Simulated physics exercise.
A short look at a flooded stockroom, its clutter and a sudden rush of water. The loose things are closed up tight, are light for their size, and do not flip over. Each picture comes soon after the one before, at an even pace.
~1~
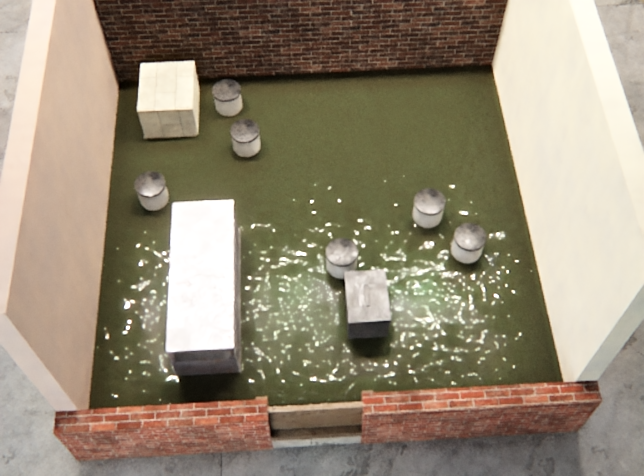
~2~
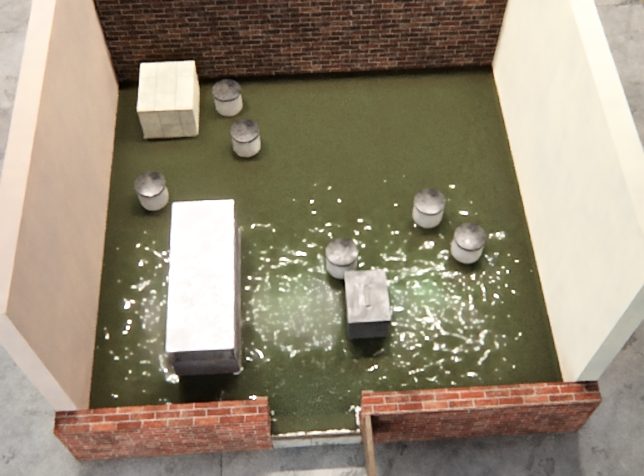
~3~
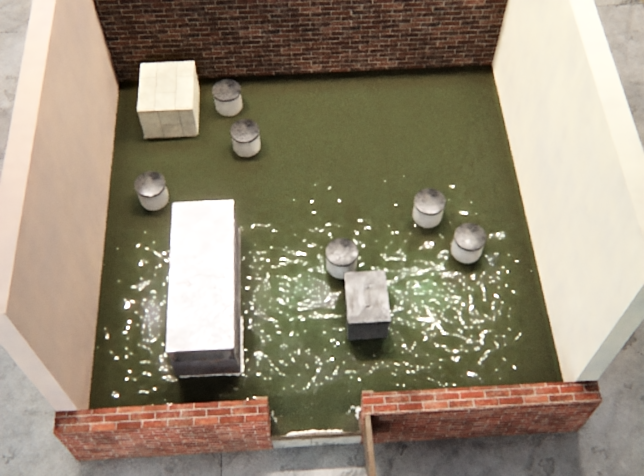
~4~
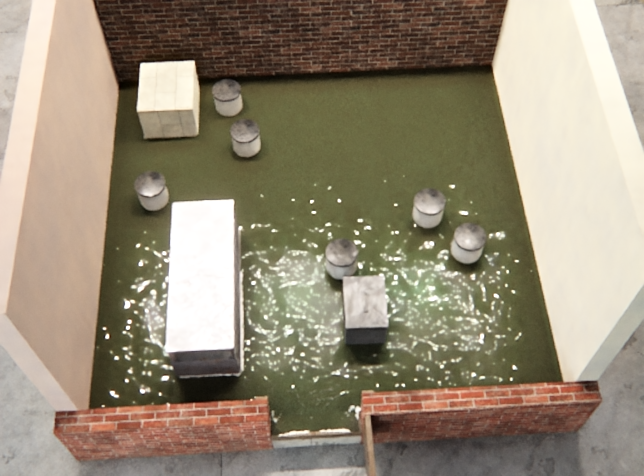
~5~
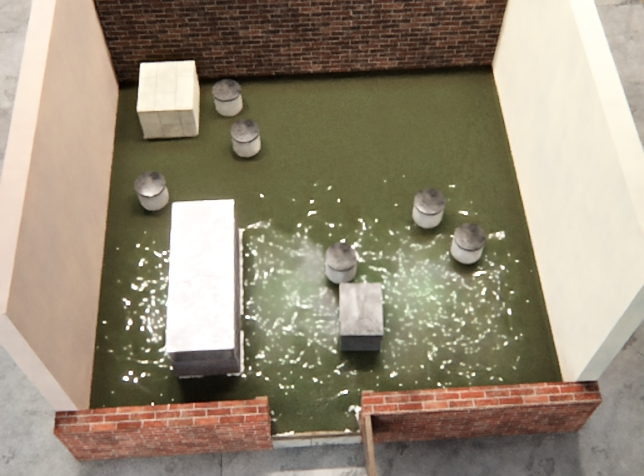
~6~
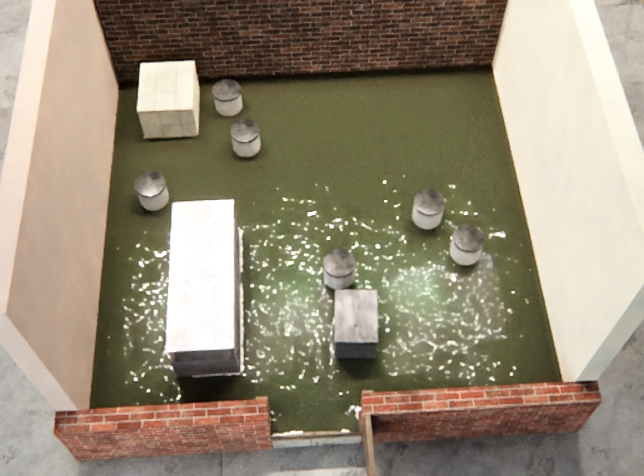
A flooded room with a murky green floor of water, pale side walls and a dark brick back wall is seen from a fixed, high viewpoint. A long white-topped block stands left, a pale box back left, and grey pails sit around a small grey chest right of centre. The brick front's gap opens, then the chest drifts slightly forward and left, the nearest pail shifting slightly after it.
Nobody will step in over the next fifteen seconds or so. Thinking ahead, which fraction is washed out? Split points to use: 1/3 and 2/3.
Below 1/3.
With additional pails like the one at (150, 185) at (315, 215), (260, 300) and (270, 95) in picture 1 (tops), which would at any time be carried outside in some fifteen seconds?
Outcome for each, listed in order: Leaves, leaves, does not leave.
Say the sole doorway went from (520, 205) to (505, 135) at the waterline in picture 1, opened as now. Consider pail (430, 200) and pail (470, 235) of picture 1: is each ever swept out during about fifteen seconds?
One after the other: Washed out, yes.
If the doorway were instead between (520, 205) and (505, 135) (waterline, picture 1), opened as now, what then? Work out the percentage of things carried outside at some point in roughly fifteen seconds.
That would be around 30 %.
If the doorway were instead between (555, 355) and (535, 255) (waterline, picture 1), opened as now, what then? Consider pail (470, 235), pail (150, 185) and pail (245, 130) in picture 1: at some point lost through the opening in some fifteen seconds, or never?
Okay, so: Makes it outside for the first, never exits for the second, never exits for the third.
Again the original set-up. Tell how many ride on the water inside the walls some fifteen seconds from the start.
Exactly 5.
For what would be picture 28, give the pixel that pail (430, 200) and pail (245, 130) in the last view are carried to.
Estimated positions: (414, 269); (260, 158).
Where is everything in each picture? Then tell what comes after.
In the first picture, a chest at (367, 296), afloat; a pail at (342, 252), afloat; 0 of 7 have shifted.
In the second picture, a chest at (367, 296), afloat; a pail at (342, 252), afloat; 0 of 7 have shifted.
In the third picture, a chest at (367, 297), afloat; a pail at (342, 252), afloat; 0 of 7 have shifted.
In the fourth picture, a chest at (365, 302), afloat, close to its start; a pail at (342, 252) floats; 1 of 7 have shifted.
In the fifth picture, a chest at (361, 309), afloat, close to its start; a pail at (341, 256), afloat, close to its start; 1 of 7 have shifted.
In the sixth picture, a chest at (356, 316), afloat, close to its start; a pail at (340, 263), afloat, close to its start; 2 of 7 have shifted.
A moment on, 0 of 7 are out; 7 afloat.
Next, 1 of 7 are out; 6 afloat.
Later, 2 of 7 are out; 5 afloat.
In the end, 2 of 7 are out; 5 afloat.
